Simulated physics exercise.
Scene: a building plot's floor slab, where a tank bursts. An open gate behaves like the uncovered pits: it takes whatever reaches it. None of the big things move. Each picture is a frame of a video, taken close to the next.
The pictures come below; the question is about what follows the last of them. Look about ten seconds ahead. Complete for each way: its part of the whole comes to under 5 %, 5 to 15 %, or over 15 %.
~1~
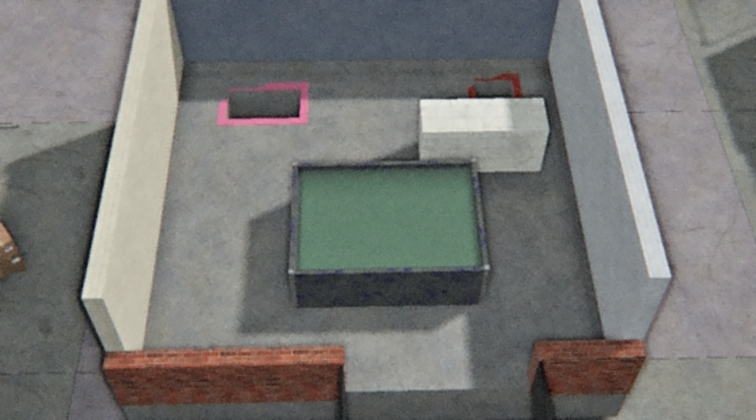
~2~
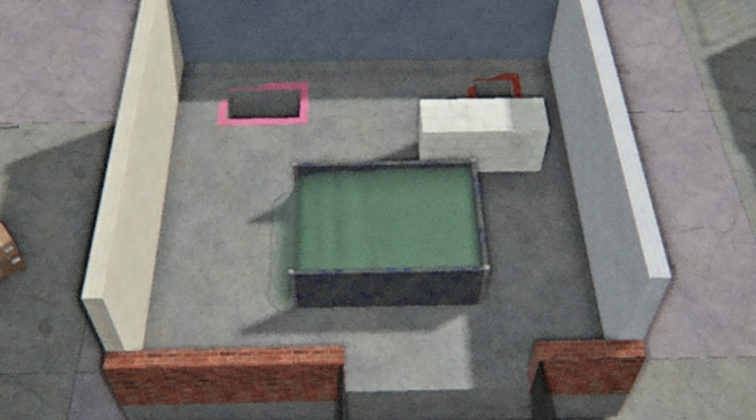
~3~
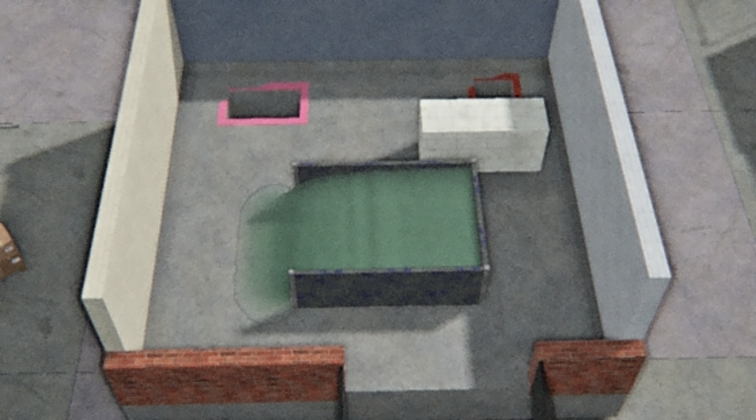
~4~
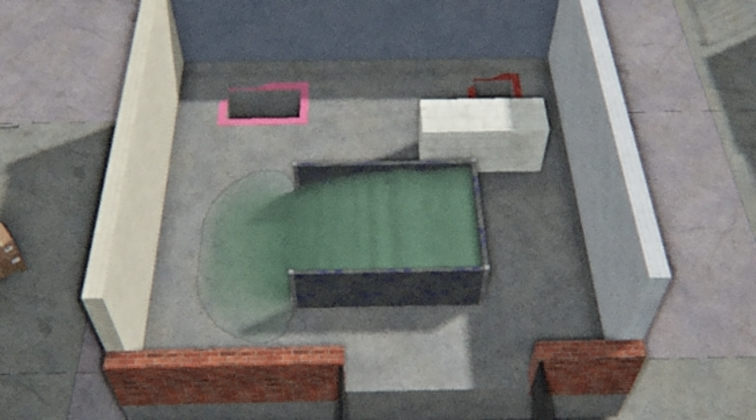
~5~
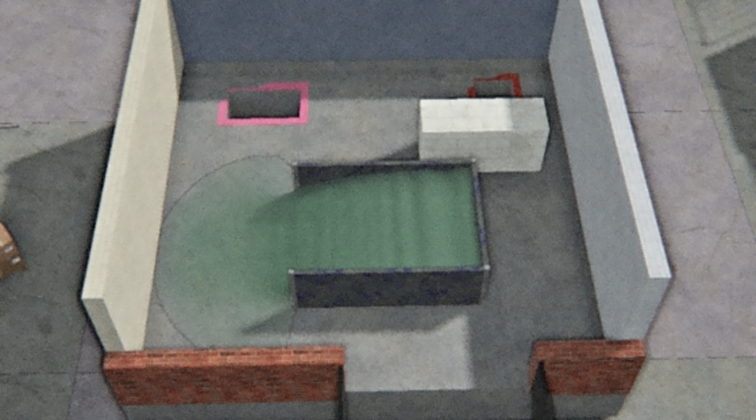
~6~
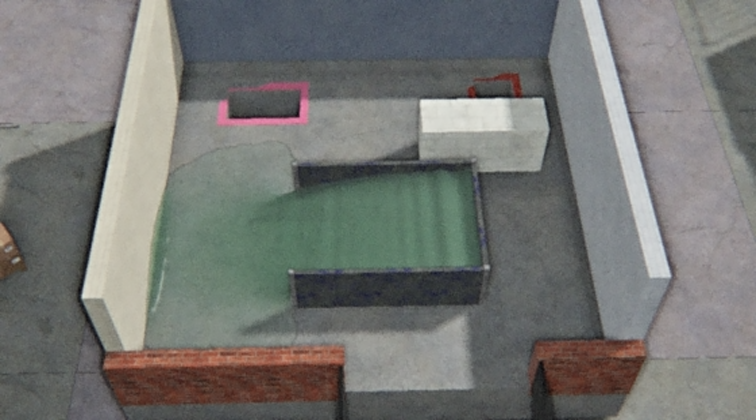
The gate's part comes to 5 to 15 %; the pink pit's part comes to over 15 %; the red pit's part comes to 5 to 15 %.
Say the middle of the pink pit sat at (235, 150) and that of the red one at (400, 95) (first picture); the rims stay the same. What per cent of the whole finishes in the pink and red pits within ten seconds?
The pink pit takes 35 per cent, and the red pit takes 6 per cent.
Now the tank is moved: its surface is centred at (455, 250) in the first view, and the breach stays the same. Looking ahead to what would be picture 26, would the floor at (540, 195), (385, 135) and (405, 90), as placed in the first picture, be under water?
Going through the three spots, I'd say high and dry, high and dry, high and dry.
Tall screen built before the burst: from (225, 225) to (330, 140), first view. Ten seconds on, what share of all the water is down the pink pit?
Share for the pink pit - 15 percent.
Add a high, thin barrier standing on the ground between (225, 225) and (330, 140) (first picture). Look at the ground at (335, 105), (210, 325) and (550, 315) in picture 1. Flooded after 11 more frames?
Spared; swamped; spared.
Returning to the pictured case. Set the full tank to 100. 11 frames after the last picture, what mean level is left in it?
My figure is about 38 in a hundred.
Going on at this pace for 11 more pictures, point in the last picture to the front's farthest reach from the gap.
My guess is roughly (184, 69).
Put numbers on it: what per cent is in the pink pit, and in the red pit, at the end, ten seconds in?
The first comes to roughly 30 percent, the second to roughly 8 percent.
A moment on, water covers 30 % of the floor; the gate 0 %, the pink pit 0 %, the red pit 0 %.
Next, water covers 35 % of the floor; the gate 0 %, the pink pit 1 %, the red pit 0 %.
Then, water covers 60 % of the floor; the gate 1 %, the pink pit 7 %, the red pit 0 %.
Later, water covers 90 % of the floor; the gate 3 %, the pink pit 20 %, the red pit 2 %.
In the end, water covers 95 % of the floor; the gate 9 %, the pink pit 29 %, the red pit 8 %.
